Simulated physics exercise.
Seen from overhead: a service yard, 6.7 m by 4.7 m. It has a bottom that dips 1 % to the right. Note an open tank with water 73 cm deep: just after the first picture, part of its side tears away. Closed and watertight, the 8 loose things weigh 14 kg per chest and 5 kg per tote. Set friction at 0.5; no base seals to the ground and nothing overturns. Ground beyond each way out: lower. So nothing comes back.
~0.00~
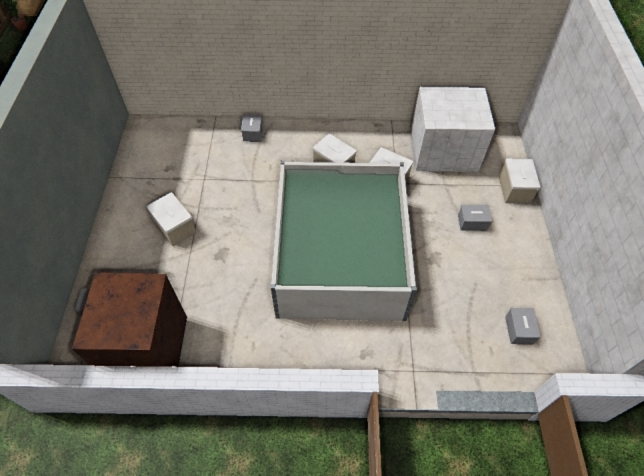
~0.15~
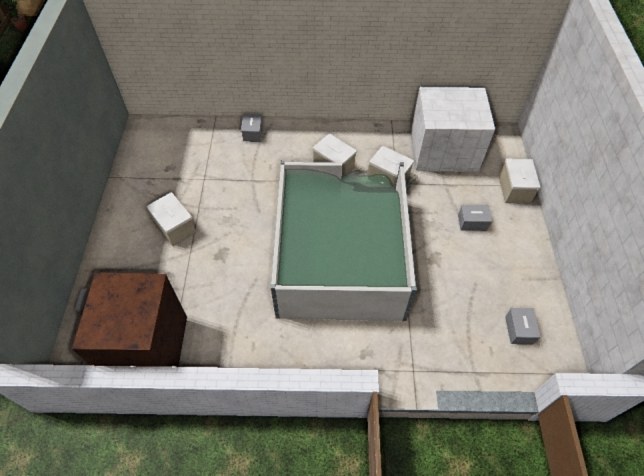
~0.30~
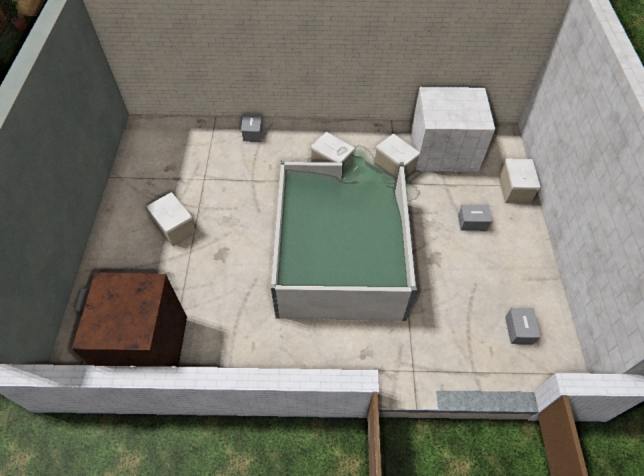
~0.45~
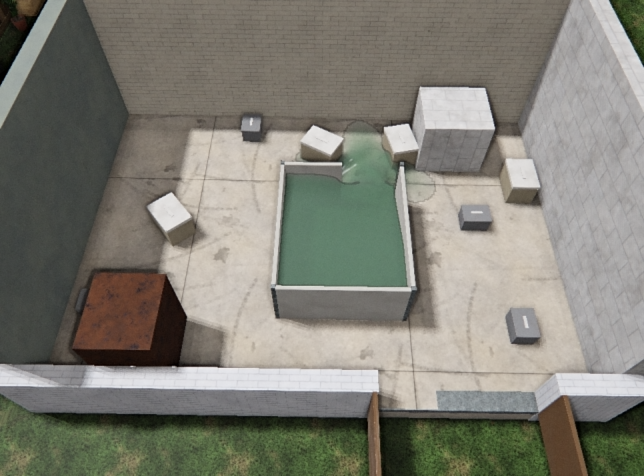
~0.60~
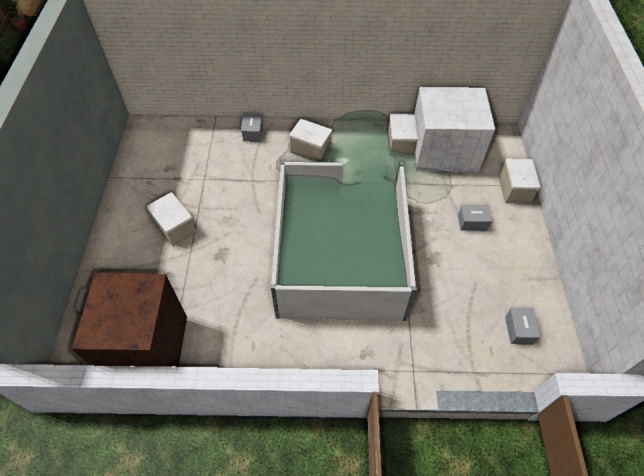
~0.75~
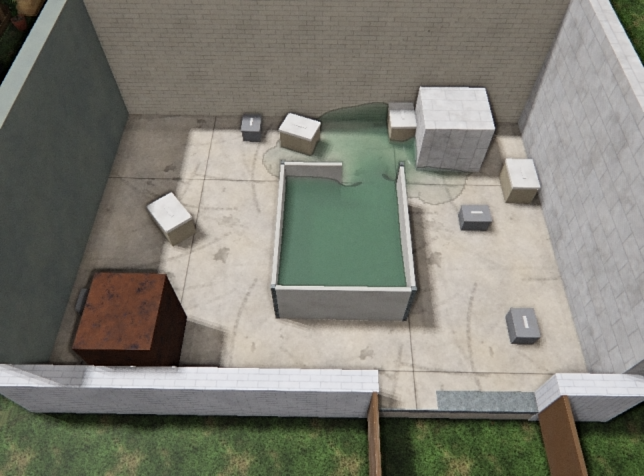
At the start, a square tank of green water stands in a walled yard among pale, grey and rusty brown boxes. Its back wall opens and water pours out through the gap, spreading across the floor toward the brick wall. Two pale boxes behind the tank slide apart, one left, one right.
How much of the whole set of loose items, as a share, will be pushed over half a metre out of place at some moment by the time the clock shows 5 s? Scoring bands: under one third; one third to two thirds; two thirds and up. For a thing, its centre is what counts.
Band: Two thirds and up.
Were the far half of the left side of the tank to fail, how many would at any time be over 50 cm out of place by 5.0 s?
Count: 3.
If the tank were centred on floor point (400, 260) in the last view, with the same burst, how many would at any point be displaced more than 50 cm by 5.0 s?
Then 4 of them would.
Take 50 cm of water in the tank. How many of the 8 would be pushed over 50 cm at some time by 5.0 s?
With that change, 4 of them.
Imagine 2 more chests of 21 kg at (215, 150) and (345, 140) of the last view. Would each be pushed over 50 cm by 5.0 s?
One by one I'd say farther than that and farther than that.
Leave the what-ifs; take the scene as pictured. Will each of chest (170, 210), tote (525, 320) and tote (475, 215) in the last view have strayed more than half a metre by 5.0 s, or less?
The first is inside the limit, the second beyond the limit, and the third beyond the limit.
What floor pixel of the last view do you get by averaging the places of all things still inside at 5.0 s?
Centre of the remaining things: Roughly (310, 288).
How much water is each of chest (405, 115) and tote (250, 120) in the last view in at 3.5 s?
About 22 and 13 cm.
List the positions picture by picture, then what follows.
The first frame shows a chest at (391, 163), on the bottom; a chest at (334, 149) rests on the ground; water covers 3.0 m2; 0 of 8 have shifted.
The second frame shows a chest at (392, 161) rests on the ground, 3 cm from its start; a chest at (334, 149) rests on the ground; water covers 3.4 m2; 0 of 8 have shifted.
The third frame shows a chest at (398, 150) rests on the ground, 29 cm from its start; a chest at (332, 147), on the bottom, 5 cm from its start; water covers 4.0 m2; 1 of 8 have shifted.
The fourth frame shows a chest at (401, 138), on the bottom, 55 cm from its start; a chest at (322, 140), on the bottom, 27 cm from its start; water covers 5.0 m2; 2 of 8 have shifted.
The fifth frame shows a chest at (404, 126) rests on the ground, 81 cm from its start; a chest at (311, 132), on the bottom, 51 cm from its start; 5.8 m2 under water; 2 of 8 have shifted.
The sixth frame shows a chest at (403, 114) rests on the ground, 103 cm from its start; a chest at (300, 126), on the bottom, 73 cm from its start; water covers 6.4 m2; 2 of 8 have shifted.
After 1.1 s 2 of 8 are over 50 cm from their spots; 1 afloat.
After 2.2 s 3 of 8 are over 50 cm from their spots; 1 afloat.
After 3.5 s 4 of 8 are over 50 cm from their spots; 2 afloat.
After 5.0 s 7 of 8 are over 50 cm from their spots, and 7 have been at some point; 4 afloat.
